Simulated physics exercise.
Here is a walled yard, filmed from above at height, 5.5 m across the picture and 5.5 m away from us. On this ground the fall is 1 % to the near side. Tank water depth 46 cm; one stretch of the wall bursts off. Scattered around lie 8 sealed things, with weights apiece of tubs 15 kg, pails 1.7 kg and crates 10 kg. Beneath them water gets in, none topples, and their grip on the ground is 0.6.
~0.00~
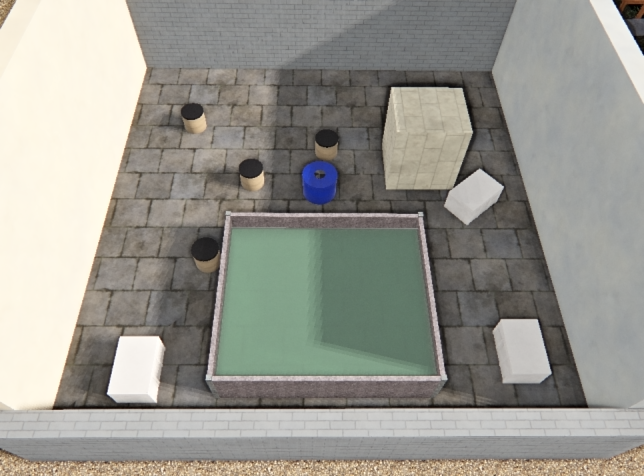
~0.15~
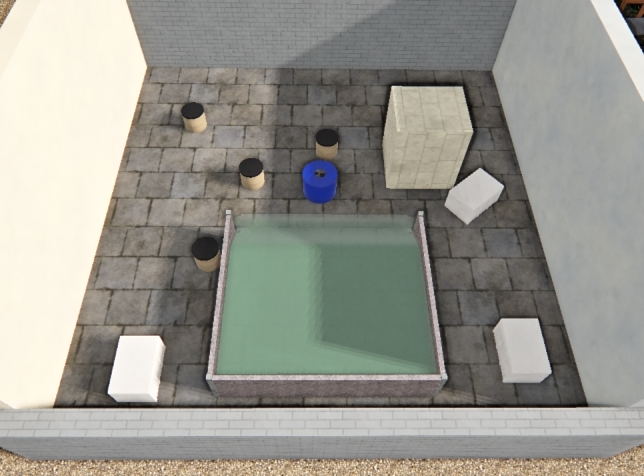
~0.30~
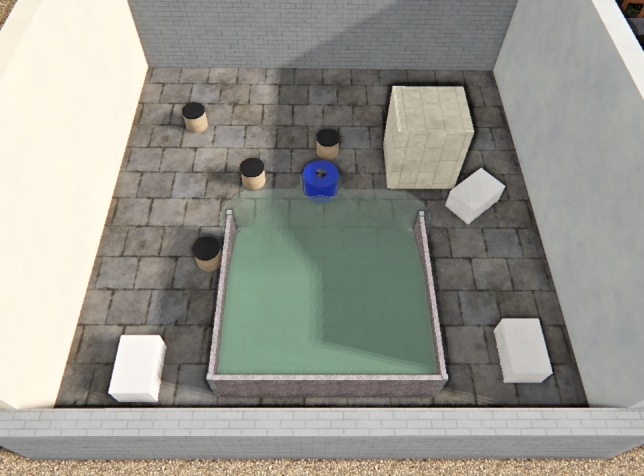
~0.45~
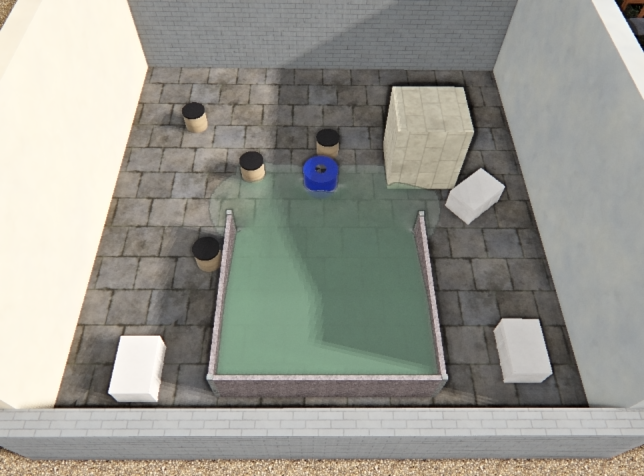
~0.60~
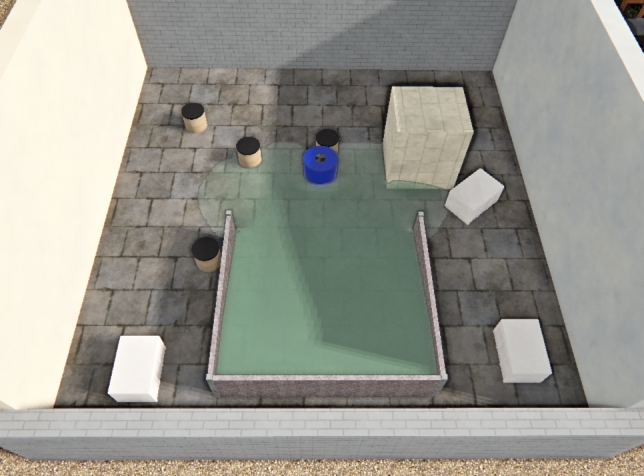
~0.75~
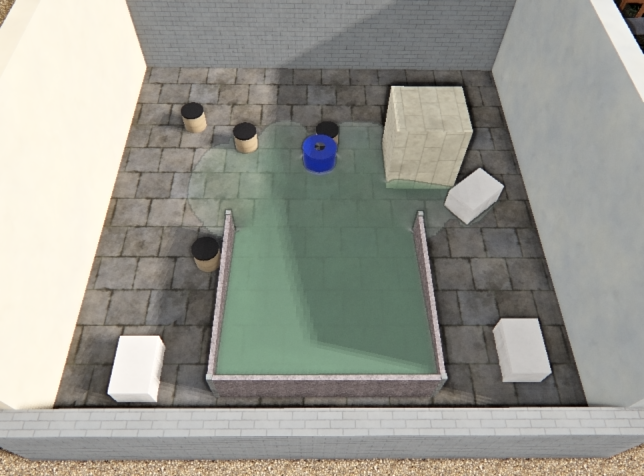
The footage shows a walled yard from above, where the far side of a tank of green water disappears and water spreads across the paving, shifting a blue tub and a nearby dark-topped pail a short way toward the back wall.
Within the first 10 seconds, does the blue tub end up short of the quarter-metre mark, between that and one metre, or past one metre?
Past one metre.
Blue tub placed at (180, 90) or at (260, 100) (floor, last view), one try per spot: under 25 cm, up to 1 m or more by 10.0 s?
At the first spot it winds up far off; at the second it winds up far off.
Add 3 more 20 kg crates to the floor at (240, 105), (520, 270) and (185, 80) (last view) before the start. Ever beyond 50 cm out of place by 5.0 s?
Listed order gives above the limit, within the limit, above the limit.
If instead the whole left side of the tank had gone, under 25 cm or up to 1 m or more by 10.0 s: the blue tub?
After that, the blue tub hardly moves.
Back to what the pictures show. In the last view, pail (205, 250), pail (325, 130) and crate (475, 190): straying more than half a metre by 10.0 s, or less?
Well, going one by one, it's too far, too far and too far.
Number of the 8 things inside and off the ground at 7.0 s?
By my count, 7.
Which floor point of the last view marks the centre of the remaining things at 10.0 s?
I'd say about (284, 297) in the last view.
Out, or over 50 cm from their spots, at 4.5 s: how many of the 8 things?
The answer is 5.
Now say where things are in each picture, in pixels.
The blue tub at (320, 174) rests on the ground; water covers 4.2 m2; 0 of 8 have shifted, in the first picture.
The blue tub at (320, 174), on the bottom; water covers 5.1 m2; 0 of 8 have shifted, in the second picture.
The blue tub at (321, 173) rests on the ground; 6.2 m2 under water; 0 of 8 have shifted, in the third picture.
The blue tub at (321, 169), on the bottom, 8 cm from its start; 7.0 m2 under water; 2 of 8 have shifted, in the fourth picture.
The blue tub at (320, 158), on the bottom, 27 cm from its start; water covers 8.1 m2; 2 of 8 have shifted, in the fifth picture.
The blue tub at (320, 147) rests on the ground, 47 cm from its start; water covers 9.2 m2; 3 of 8 have shifted, in the sixth picture.
After 2.0 s the blue tub is near (314, 72), 2.0 m from its start, afloat; 3 afloat.
After 4.5 s the blue tub is near (365, 91), 1.7 m from its start, afloat; 4 afloat.
After 7.0 s the blue tub is near (387, 94), 1.8 m from its start, aground; 7 afloat.
After 10.0 s the blue tub is near (387, 94), 1.8 m from its start, aground; 7 afloat.
